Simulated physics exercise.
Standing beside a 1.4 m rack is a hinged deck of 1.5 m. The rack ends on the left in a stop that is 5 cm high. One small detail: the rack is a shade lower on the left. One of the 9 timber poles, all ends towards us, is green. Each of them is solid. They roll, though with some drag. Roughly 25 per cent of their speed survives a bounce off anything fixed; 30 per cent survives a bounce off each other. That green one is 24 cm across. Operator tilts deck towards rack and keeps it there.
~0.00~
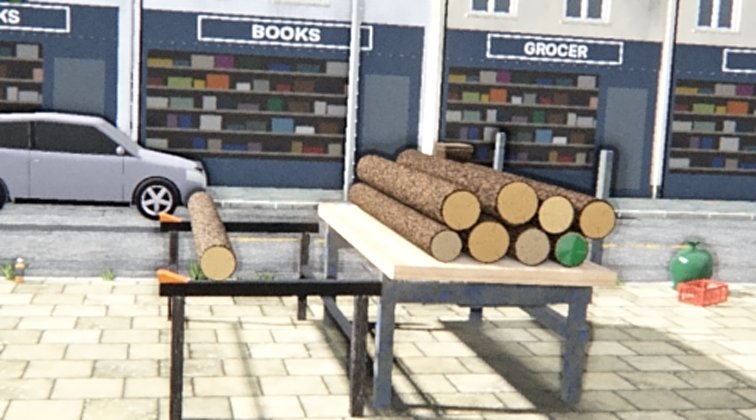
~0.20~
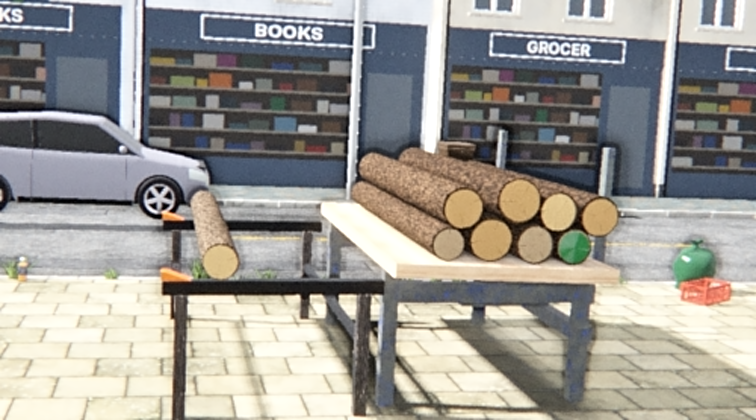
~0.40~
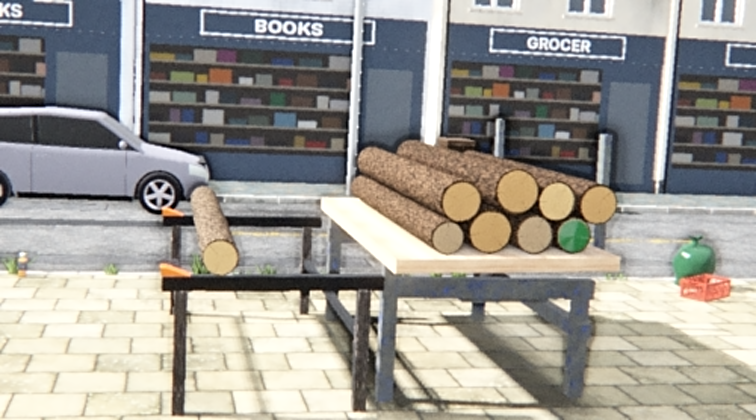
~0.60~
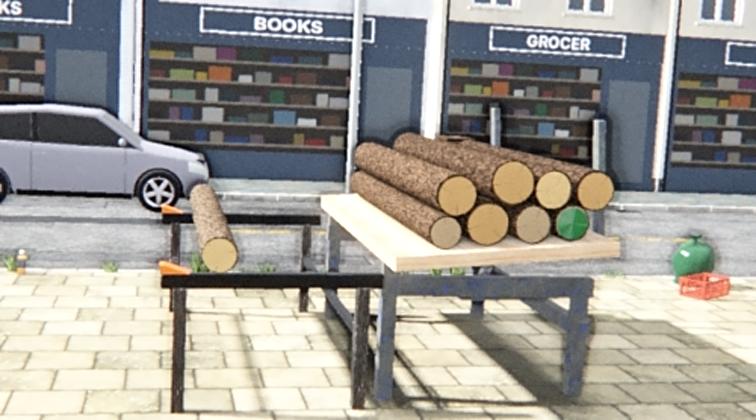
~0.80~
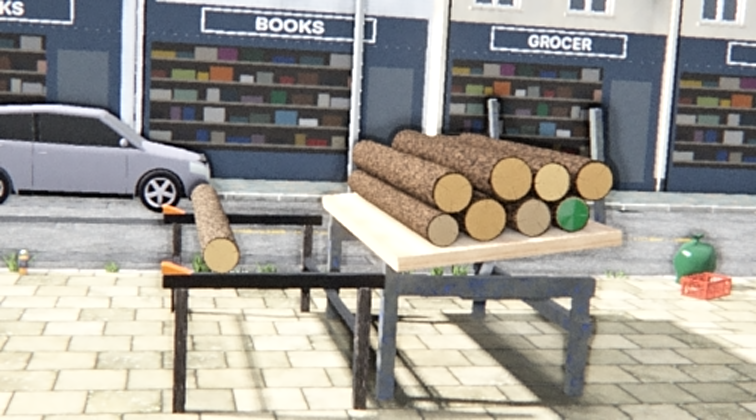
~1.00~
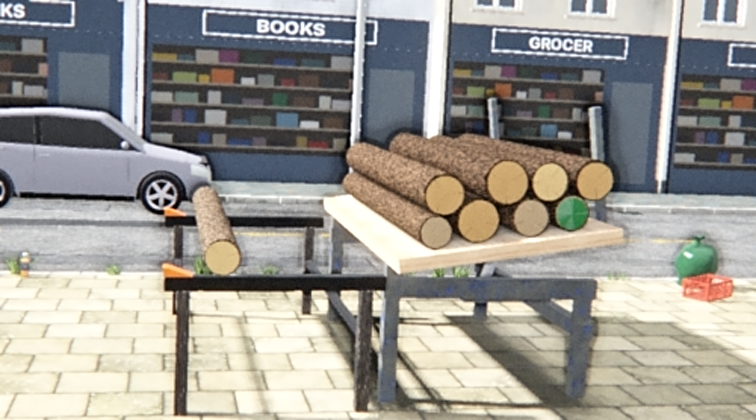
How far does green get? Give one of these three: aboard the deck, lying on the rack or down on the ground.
When everything stops, it is aboard the deck.
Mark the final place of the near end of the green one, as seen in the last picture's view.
My best guess is somewhere around (437, 231).
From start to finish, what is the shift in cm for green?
Result - green: 90.
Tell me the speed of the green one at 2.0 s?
It moves at about 0.9 m/s.
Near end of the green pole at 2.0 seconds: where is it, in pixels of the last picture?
Position: About (492, 224).
Then, 2.0 s in, green is on the deck, 65 cm from the hinge, rolling left; 0 past the stop so far.
In the end (3.3 s), green is on the deck, 30 cm from the hinge; 0 past the stop so far.
